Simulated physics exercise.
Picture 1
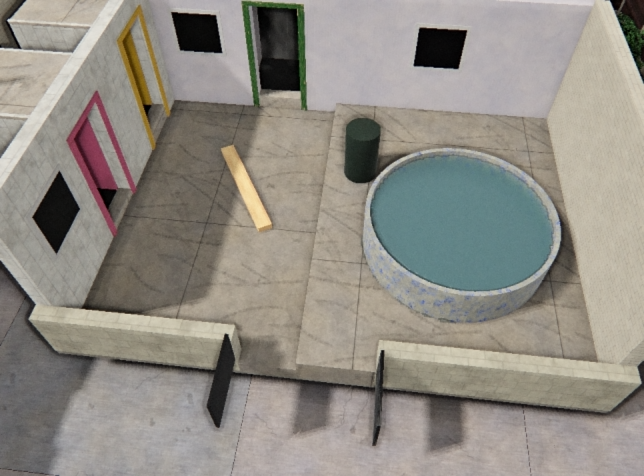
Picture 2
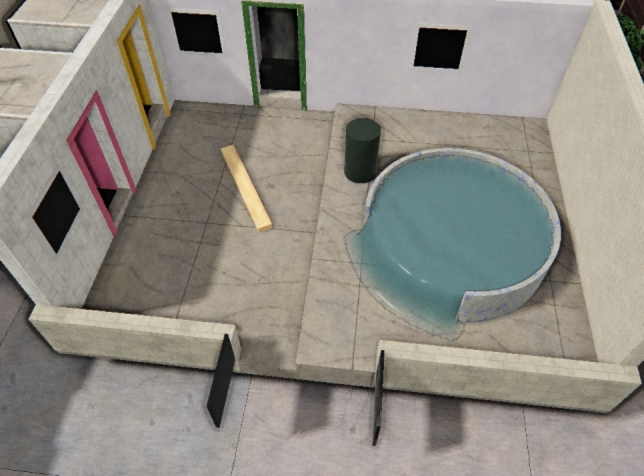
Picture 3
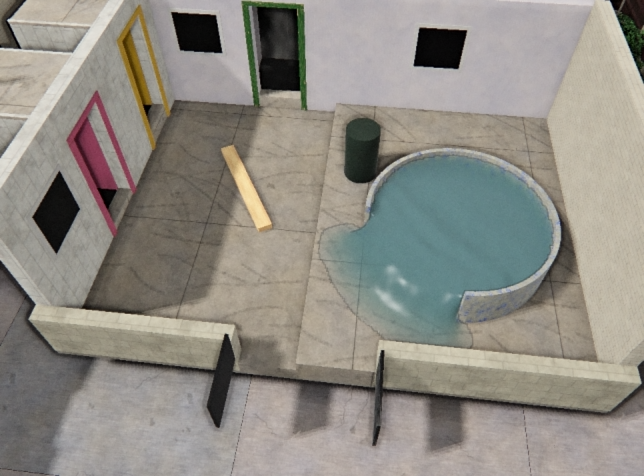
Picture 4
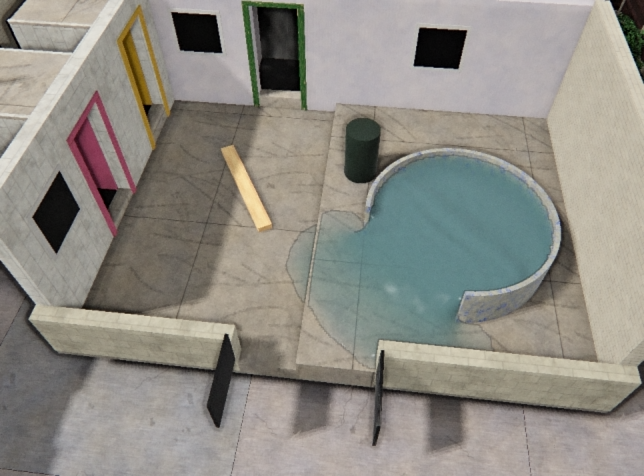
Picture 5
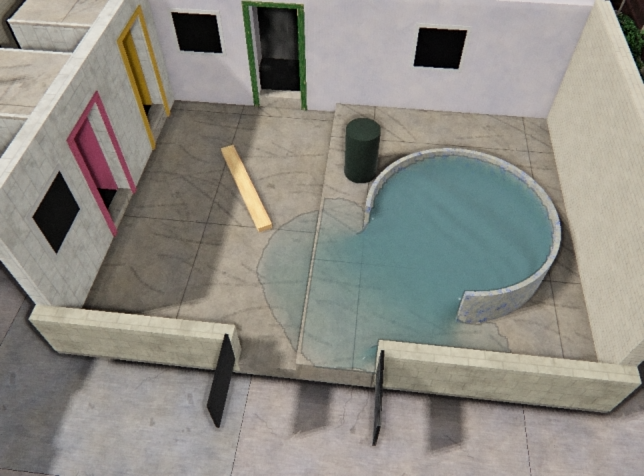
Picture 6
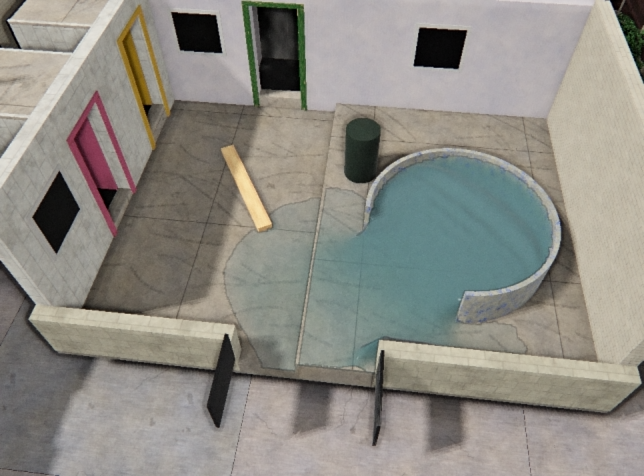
To begin with, a round pool of still water stands on the raised right side of a walled yard. Then its front left wall opens and water pours out across the upper level, spills over the low step, and spreads left in a thin sheet, reaching the wooden plank's lower end.
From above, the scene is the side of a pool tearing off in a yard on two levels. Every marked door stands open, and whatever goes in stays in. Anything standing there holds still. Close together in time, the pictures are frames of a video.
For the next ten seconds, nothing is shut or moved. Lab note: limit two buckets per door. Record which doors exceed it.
In order: Most likely the green door will not exceed two buckets. Most likely the pink door will not exceed two buckets. Most likely the yellow door will not exceed two buckets.
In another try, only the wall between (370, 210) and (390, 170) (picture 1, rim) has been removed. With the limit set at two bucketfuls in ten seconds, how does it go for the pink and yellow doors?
Well, the pink door breaks the limit and the yellow door doesn't reach it.
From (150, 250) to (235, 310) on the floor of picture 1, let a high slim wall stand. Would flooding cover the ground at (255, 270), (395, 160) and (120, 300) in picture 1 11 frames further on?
Outcome per location, in sequence: Soaking, unsoaked, soaking.
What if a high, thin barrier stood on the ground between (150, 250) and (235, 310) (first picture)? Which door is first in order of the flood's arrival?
It is the pink door.
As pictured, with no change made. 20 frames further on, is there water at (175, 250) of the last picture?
That spot will be soaked.
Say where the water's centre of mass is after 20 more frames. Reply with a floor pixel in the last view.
Roughly (336, 264) in the last picture.
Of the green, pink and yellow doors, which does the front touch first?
Answer: The pink door.
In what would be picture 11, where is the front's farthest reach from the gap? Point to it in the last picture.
The farthest wet spot is near (84, 332).
A moment on, water covers 35 % of the floor; the green door not reached, the pink door not reached, the yellow door not reached.
Next, water covers 40 % of the floor; the green door not reached, the pink door wet at the sill, nothing in, the yellow door not reached.
Then, water covers 50 % of the floor; the green door not reached, the pink door under two buckets in, the yellow door not reached.
Later, water covers 75 % of the floor; the green door wet at the sill, nothing in, the pink door under two buckets in, the yellow door wet at the sill, nothing in.
In the end, water covers 90 % of the floor; the green door wet at the sill, nothing in, the pink door under two buckets in, the yellow door wet at the sill, nothing in.
